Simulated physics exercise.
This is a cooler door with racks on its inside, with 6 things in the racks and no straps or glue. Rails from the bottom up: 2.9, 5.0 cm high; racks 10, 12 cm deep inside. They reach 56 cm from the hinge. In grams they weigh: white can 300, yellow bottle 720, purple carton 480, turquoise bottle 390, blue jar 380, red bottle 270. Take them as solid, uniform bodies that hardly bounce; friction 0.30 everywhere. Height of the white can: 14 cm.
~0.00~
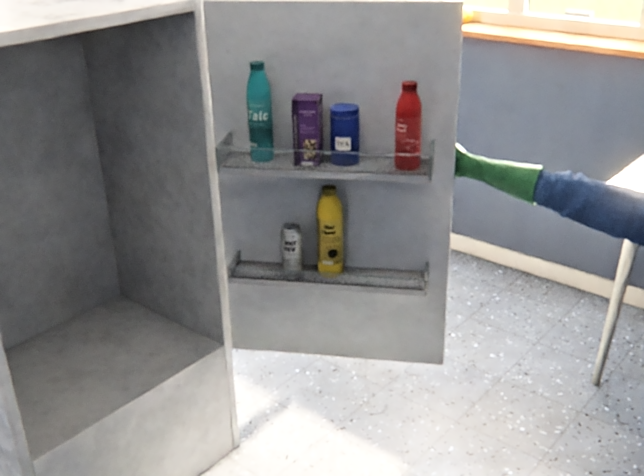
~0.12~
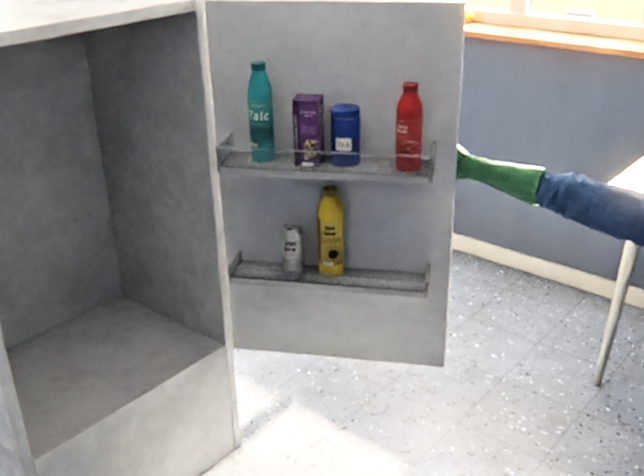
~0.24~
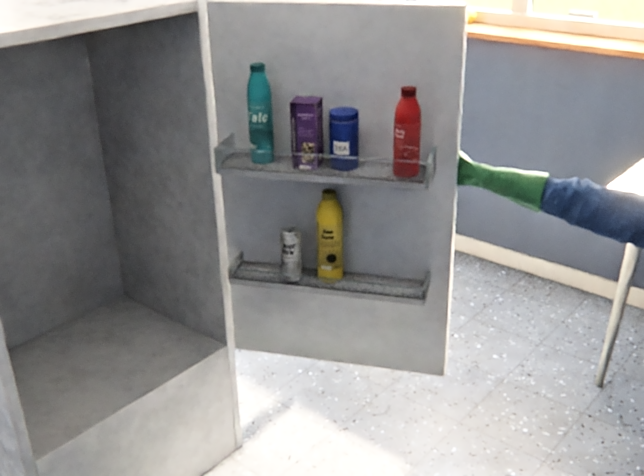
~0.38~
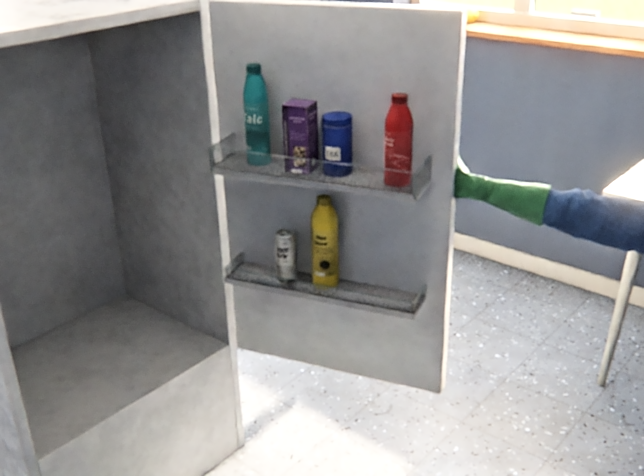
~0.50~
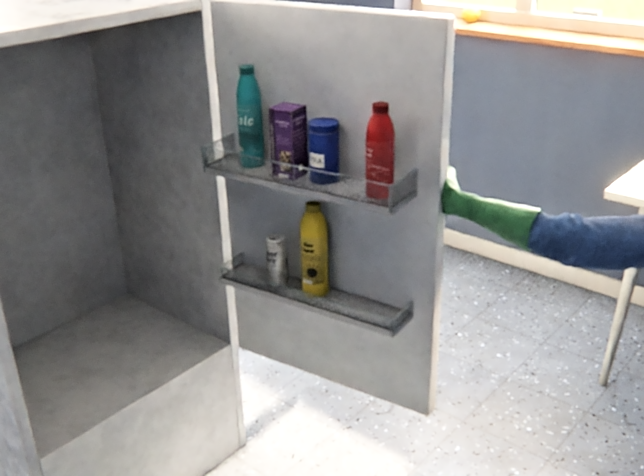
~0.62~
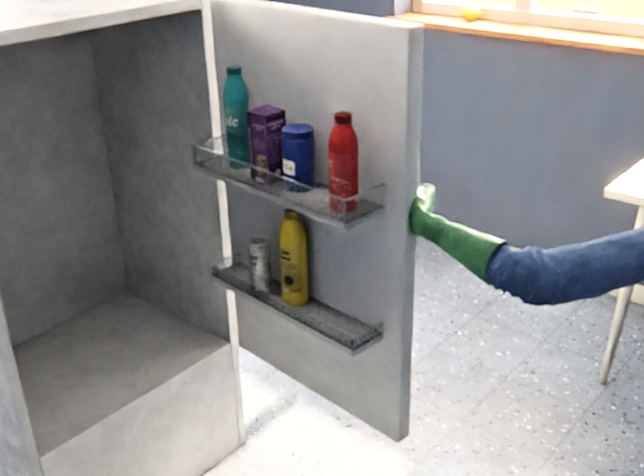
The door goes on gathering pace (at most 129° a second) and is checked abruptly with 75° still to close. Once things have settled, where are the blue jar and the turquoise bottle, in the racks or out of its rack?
The blue jar stays in and the turquoise bottle stays in.
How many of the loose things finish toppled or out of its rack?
In all, 2.
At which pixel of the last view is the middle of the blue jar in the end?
At about (263, 165).
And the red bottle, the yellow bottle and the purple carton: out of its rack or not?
The red bottle finishes out of its rack; the yellow bottle ends out of its rack; the purple carton is still in the racks.
After 0.92 s, door at 75°; blue jar moved 3 cm near (263, 165); red bottle on its side; yellow bottle 19° off upright.
After 1.42 s, door at 75°; yellow bottle and red bottle now out of its rack; blue jar moved 3 cm near (263, 165); purple carton moved 2 cm.
After 1.72 s, door at 75°; blue jar moved 3 cm near (263, 165); purple carton moved 2 cm.
In the end (2.1 s), out of its rack, yellow bottle and red bottle; the other 4 under 5 cm from the start. In the last view, blue jar near (263, 165), turquoise bottle near (224, 120).
